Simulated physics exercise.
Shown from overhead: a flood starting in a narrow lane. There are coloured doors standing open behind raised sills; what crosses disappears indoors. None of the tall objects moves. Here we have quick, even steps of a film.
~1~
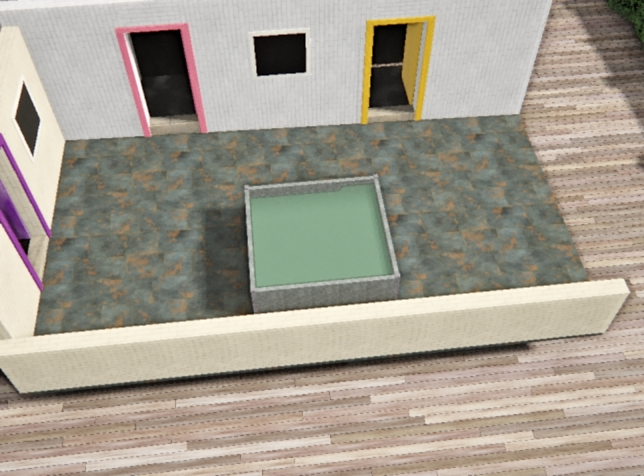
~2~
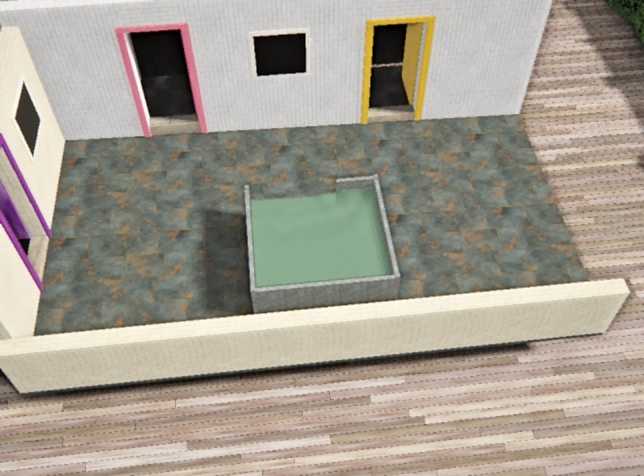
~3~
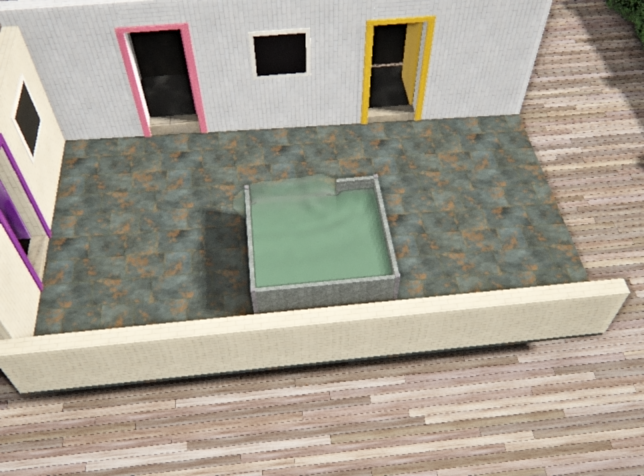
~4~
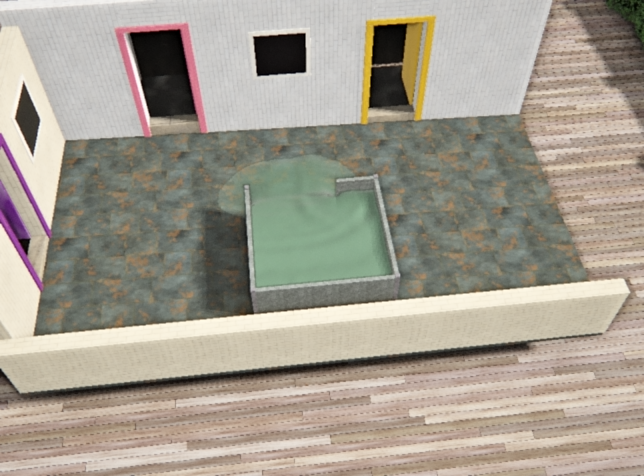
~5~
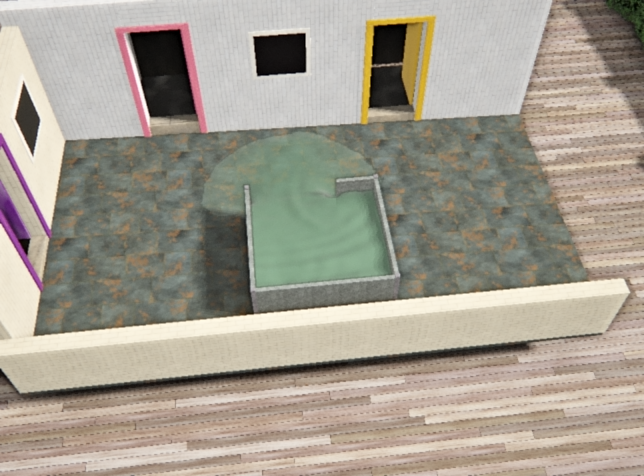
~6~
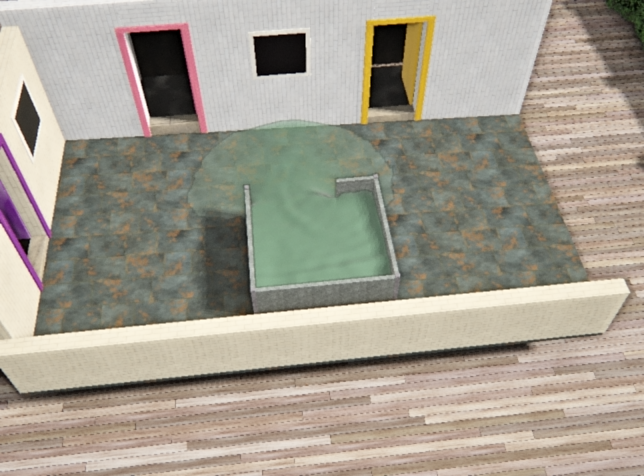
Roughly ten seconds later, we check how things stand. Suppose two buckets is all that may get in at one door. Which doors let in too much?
In turn: The purple door is fine; the yellow door is fine; the pink door is fine.
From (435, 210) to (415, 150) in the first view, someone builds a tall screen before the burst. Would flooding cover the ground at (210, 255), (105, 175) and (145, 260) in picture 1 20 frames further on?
Listed order: Spared, swamped, spared.
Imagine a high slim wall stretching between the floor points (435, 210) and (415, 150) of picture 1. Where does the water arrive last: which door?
Answer: The purple door.
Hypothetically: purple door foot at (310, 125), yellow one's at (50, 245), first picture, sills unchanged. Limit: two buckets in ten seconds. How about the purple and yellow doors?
As I see it, the purple exceeds the limit while the yellow stays within limit.
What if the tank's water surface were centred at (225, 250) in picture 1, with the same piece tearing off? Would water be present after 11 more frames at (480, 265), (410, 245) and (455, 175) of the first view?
Going through the three places: Out of reach, out of reach, out of reach.
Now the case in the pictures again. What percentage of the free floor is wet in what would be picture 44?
My estimate is near 75 per cent.
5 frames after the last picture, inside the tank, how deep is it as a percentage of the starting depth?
My reading: Near 60 %.
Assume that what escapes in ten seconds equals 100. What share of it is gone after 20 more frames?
My figure: 20 percent.
A moment on, water covers 20 % of the floor; the purple door not reached, the yellow door wet at the sill, nothing in, the pink door wet at the sill, nothing in.
Next, water covers 35 % of the floor; the purple door not reached, the yellow door wet at the sill, nothing in, the pink door wet at the sill, nothing in.
Then, water covers 55 % of the floor; the purple door wet at the sill, nothing in, the yellow door wet at the sill, nothing in, the pink door wet at the sill, nothing in.
Later, water covers 75 % of the floor; the purple door wet at the sill, nothing in, the yellow door wet at the sill, nothing in, the pink door wet at the sill, nothing in.
In the end, water covers 75 % of the floor; the purple door wet at the sill, nothing in, the yellow door wet at the sill, nothing in, the pink door wet at the sill, nothing in.
